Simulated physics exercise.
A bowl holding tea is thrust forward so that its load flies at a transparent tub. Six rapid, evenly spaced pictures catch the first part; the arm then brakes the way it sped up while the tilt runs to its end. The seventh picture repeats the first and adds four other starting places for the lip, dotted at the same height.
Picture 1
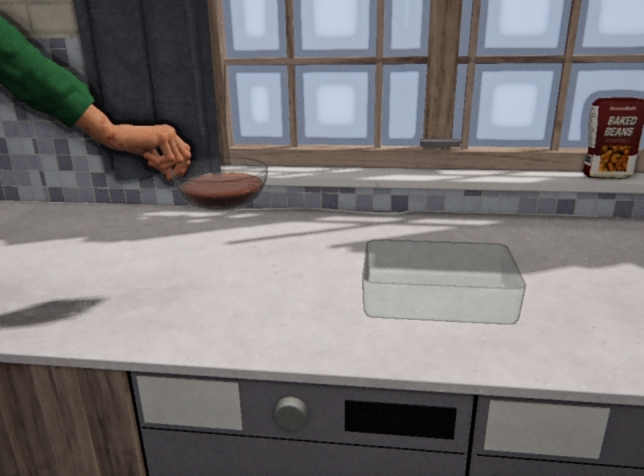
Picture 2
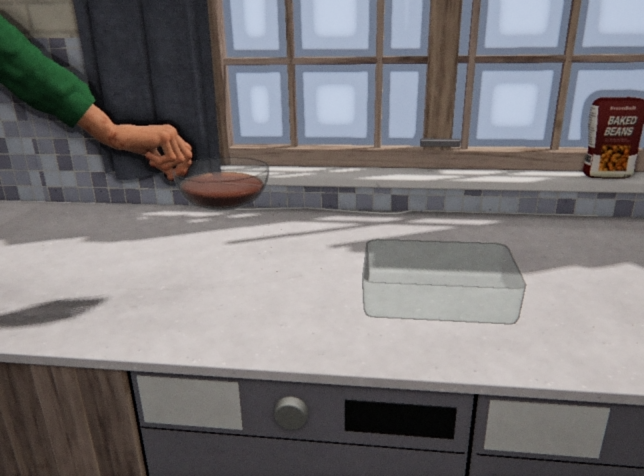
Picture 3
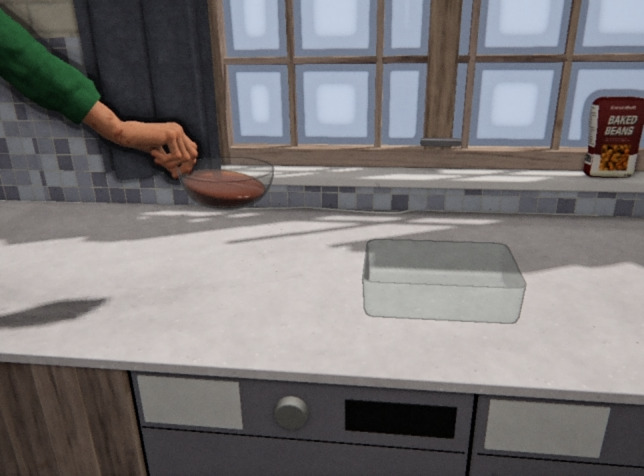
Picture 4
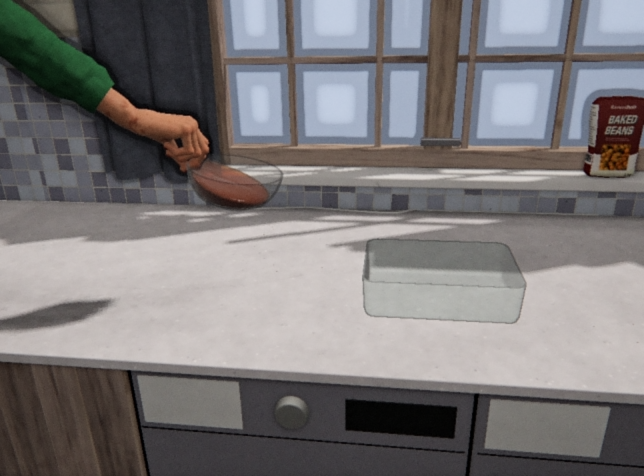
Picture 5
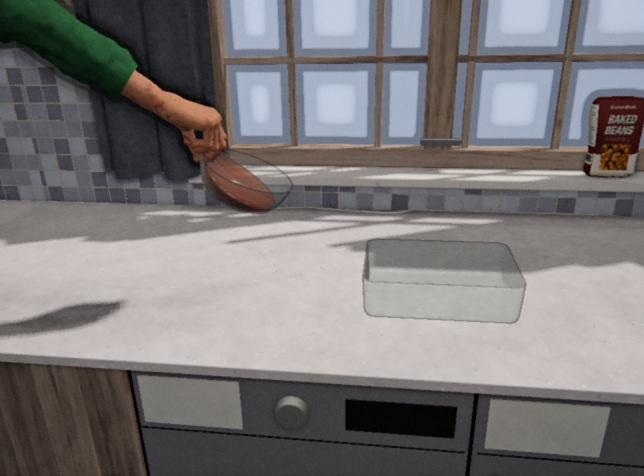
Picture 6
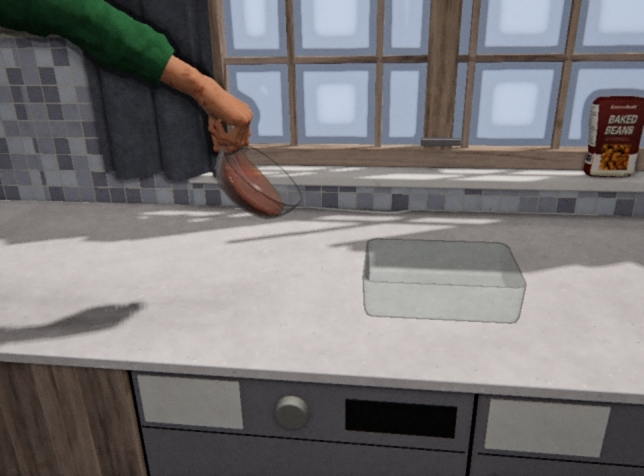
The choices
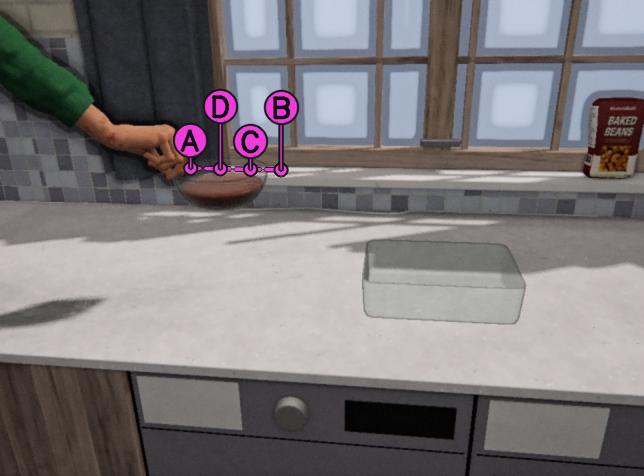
The footage shows a green-sleeved arm holding a clear bowl of reddish-brown liquid at the left above a counter with a transparent tub. The hand stays nearly still, then moves the bowl rightward while tilting it increasingly steeply.
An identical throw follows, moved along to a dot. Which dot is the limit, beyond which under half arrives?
Choose B.
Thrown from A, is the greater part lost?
Yes, it does.
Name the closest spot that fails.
That would be C.
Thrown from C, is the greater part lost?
Yes, that goes wrong.
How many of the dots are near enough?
One of the four.
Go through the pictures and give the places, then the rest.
Upright, lip at (265, 169); tub from (363, 314) to (518, 322); nothing has left yet, in the first picture.
Upright, lip at (266, 169); nothing has left yet, in the second picture.
Upright, lip at (271, 170); nothing has left yet, in the third picture.
Tipped about 10°, lip at (281, 177); nothing has left yet, in the fourth picture.
Tipped about 23°, lip at (291, 187); tea is over the rim, down to (211, 153), in the fifth picture.
Tipped about 39°, lip at (300, 201); tea is over the rim, down to (231, 145), in the sixth picture.
In magenta, A at (190, 168); B at (281, 169); C at (250, 169); D at (220, 168).
Choosing A, about 1 % lands in the tub, 99 % falls short.
Choosing B, about 77 % lands in the tub, 9 % falls short and 14 % goes beside or beyond.
Choosing C, about 13 % lands in the tub, 82 % falls short and 6 % goes beside or beyond.
Choosing D, about 2 % lands in the tub, 96 % falls short and 3 % goes beside or beyond.
